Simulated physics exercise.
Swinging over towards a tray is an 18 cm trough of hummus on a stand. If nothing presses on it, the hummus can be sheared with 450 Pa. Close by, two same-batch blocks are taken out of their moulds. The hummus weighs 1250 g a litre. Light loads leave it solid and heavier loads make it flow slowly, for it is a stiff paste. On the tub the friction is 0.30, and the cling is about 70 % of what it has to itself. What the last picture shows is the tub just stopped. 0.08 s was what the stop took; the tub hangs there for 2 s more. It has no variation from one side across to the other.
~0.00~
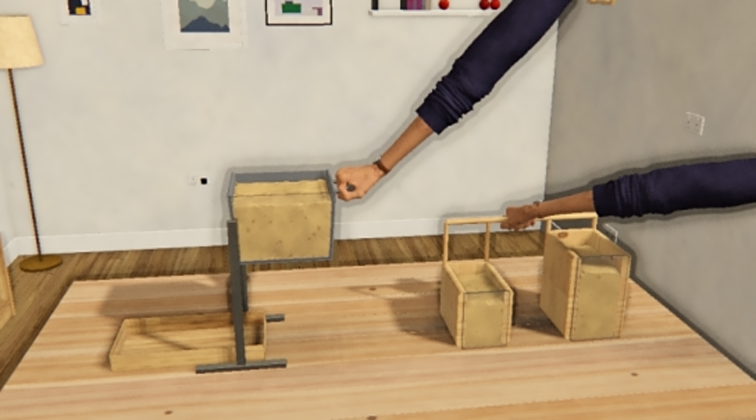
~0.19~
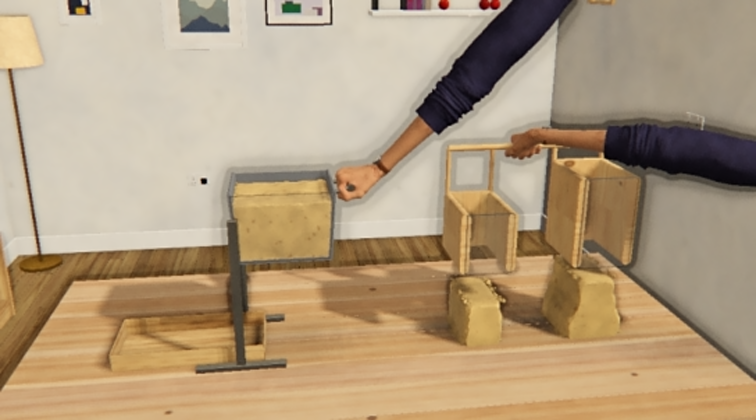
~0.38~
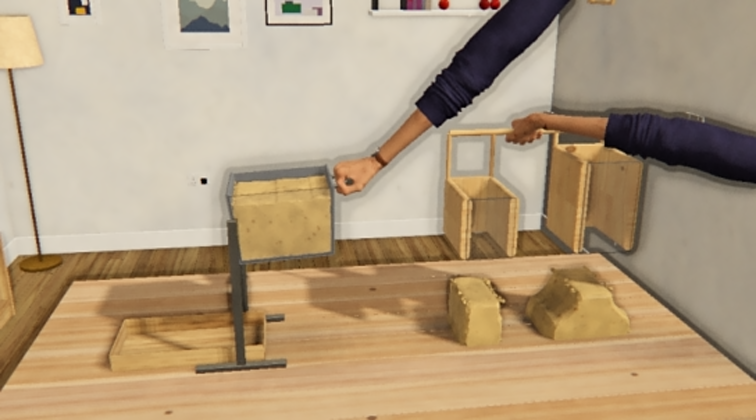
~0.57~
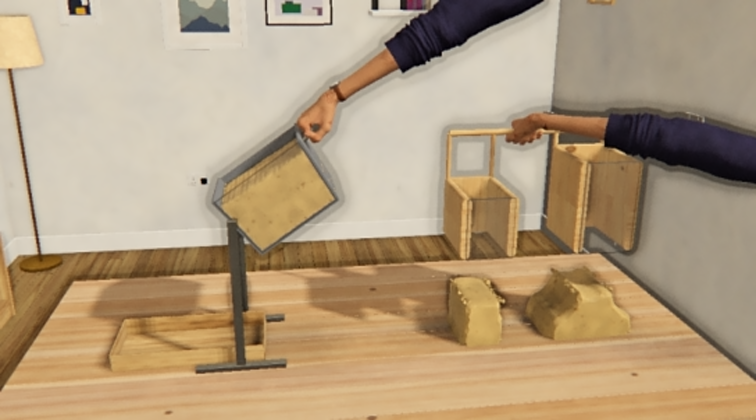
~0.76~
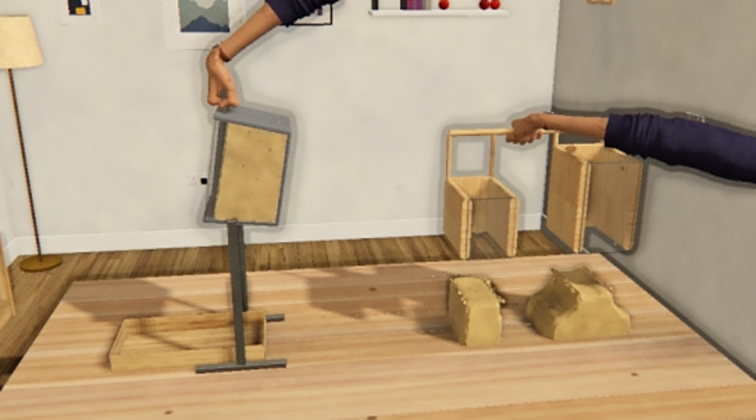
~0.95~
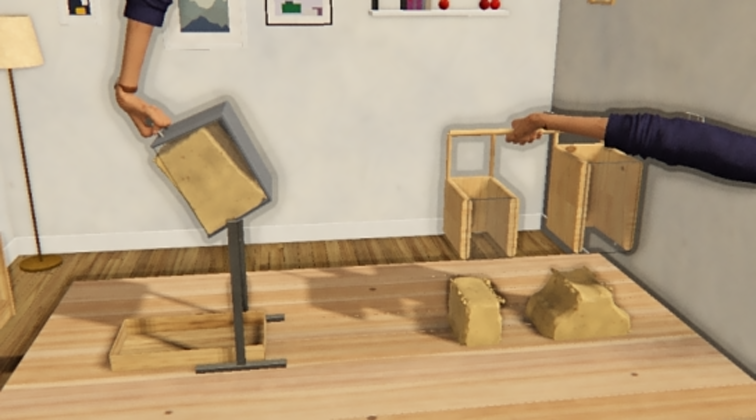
In a room with a lamp and wall art, a hand lifts two wooden moulds off tan blocks on a wooden table, and the right block slumps into a wider mound while the left barely changes. Then another hand swings a grey-framed tub on a stand leftward, over past upright.
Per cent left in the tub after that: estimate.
Roughly 0 percent.
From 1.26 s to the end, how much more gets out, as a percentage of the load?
Some 0 per cent.
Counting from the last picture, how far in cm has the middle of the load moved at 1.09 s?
Displacement noted: Approx. 15 cm... about that.
By 1.09 s, the tub is at 116 degrees and holds 26 %.
By 1.26 s, the tub is at 116 degrees and holds 0 %.
By 1.43 s, the tub is at 116 degrees and holds 0 %.
By 1.60 s, the tub is at 116 degrees and holds 0 %.
By 2.95 s, at the end, the tub is at 116 degrees and holds 0 %.
